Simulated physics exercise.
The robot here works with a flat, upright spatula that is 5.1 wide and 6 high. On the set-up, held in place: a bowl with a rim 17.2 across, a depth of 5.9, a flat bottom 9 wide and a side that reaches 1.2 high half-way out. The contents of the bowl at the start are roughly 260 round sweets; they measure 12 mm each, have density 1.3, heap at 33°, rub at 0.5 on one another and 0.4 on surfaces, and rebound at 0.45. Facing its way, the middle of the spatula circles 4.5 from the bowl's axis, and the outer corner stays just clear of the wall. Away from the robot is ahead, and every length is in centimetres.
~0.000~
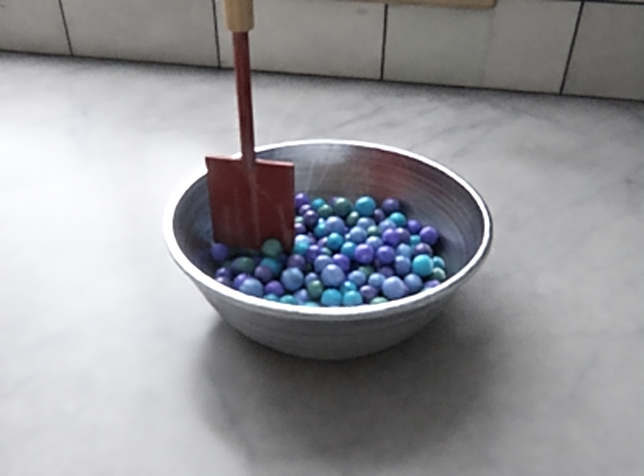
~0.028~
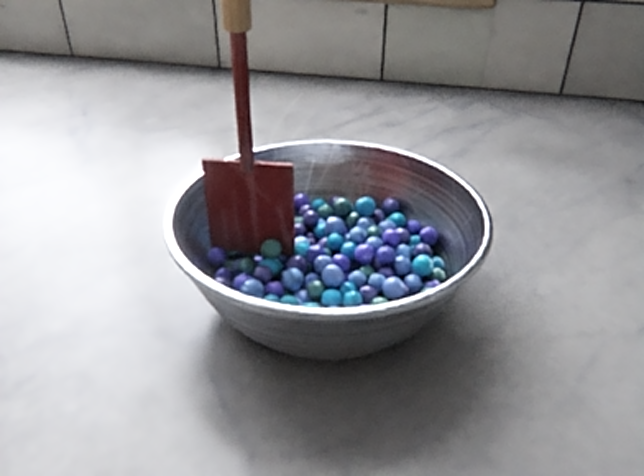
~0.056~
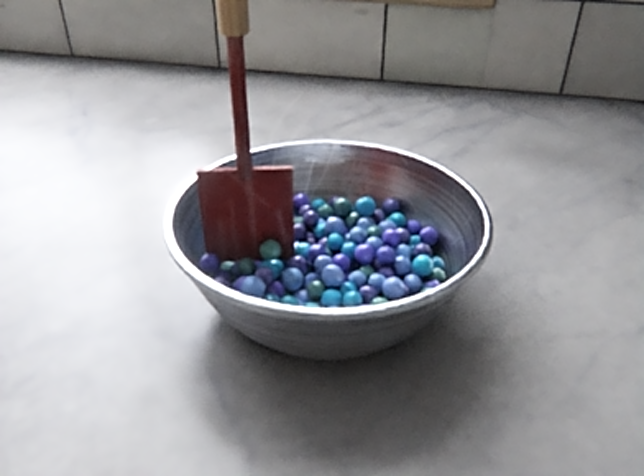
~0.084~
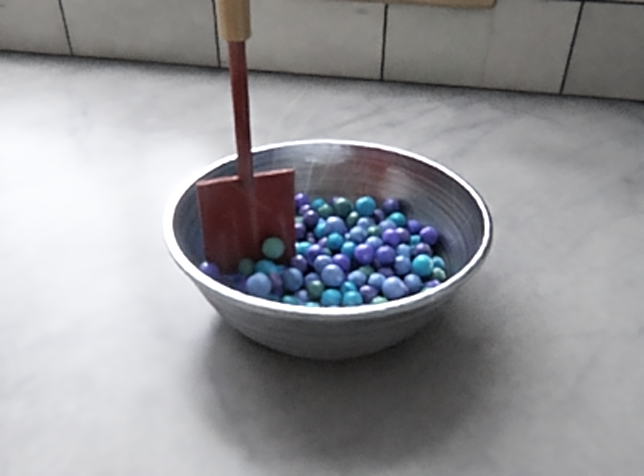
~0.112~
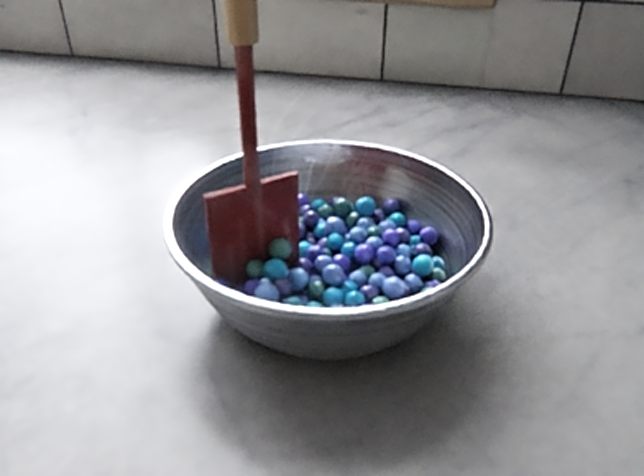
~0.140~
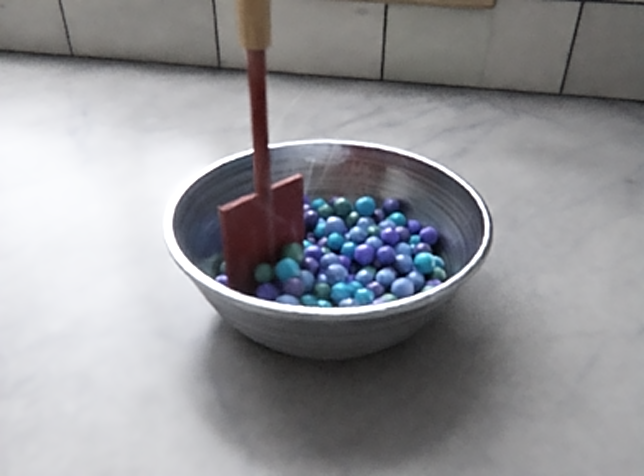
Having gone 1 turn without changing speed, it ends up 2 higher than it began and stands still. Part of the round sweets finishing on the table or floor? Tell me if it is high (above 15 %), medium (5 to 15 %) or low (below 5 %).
It is low, below 5 %.
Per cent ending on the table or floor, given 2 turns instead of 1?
I'd reckon near 5 per cent.
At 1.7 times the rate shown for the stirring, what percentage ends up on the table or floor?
That gives about 10 percent.
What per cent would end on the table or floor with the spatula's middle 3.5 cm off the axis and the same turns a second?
That would come to roughly 0 percent.
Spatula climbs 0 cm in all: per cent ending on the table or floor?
My guess is close to 10 per cent.
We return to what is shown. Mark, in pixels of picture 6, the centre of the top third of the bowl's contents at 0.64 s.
The centre lies near (313, 214) in the last picture.
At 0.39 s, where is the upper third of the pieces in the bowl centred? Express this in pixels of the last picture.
Around (395, 235).
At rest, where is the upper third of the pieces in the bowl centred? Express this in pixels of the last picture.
The centre is near pixel (306, 240).
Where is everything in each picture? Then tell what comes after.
The spatula neck at (247, 134), 0° round; upper third of the load around (334, 254), from x 220 to 435, top at y 200; 257 in the bowl, in the first frame.
The spatula neck at (245, 136), 5° round; upper third of the load around (334, 254), from x 215 to 435, top at y 200, in the second frame.
The spatula neck at (242, 142), 17° round; upper third of the load around (335, 254), from x 210 to 435, top at y 200, in the third frame.
The spatula neck at (244, 149), 30° round; upper third of the load around (335, 255), from x 210 to 435, top at y 200, in the fourth frame.
The spatula neck at (251, 156), 43° round; upper third of the load around (338, 255), from x 220 to 435, top at y 200, in the fifth frame.
The spatula neck at (262, 163), 56° round; upper third of the load around (341, 263), from x 225 to 435, top at y 200; 257 in the bowl, in the sixth frame.
After 0.39 s, 174° round, highest piece 7 above the table; 257 in the bowl.
After 0.64 s, 292° round, highest piece 7 above the table; 252 in the bowl, 3 on the table or floor, 2 in flight or on the tool.
After 0.97 s, 0° round, highest piece 5 above the table; 251 in the bowl, 6 on the table or floor.
After 1.67 s, 0° round, highest piece 5 above the table; 251 in the bowl, 6 on the table or floor.
In the end, 251 in the bowl, 6 on the table or floor. That is 2 % on the table or floor.
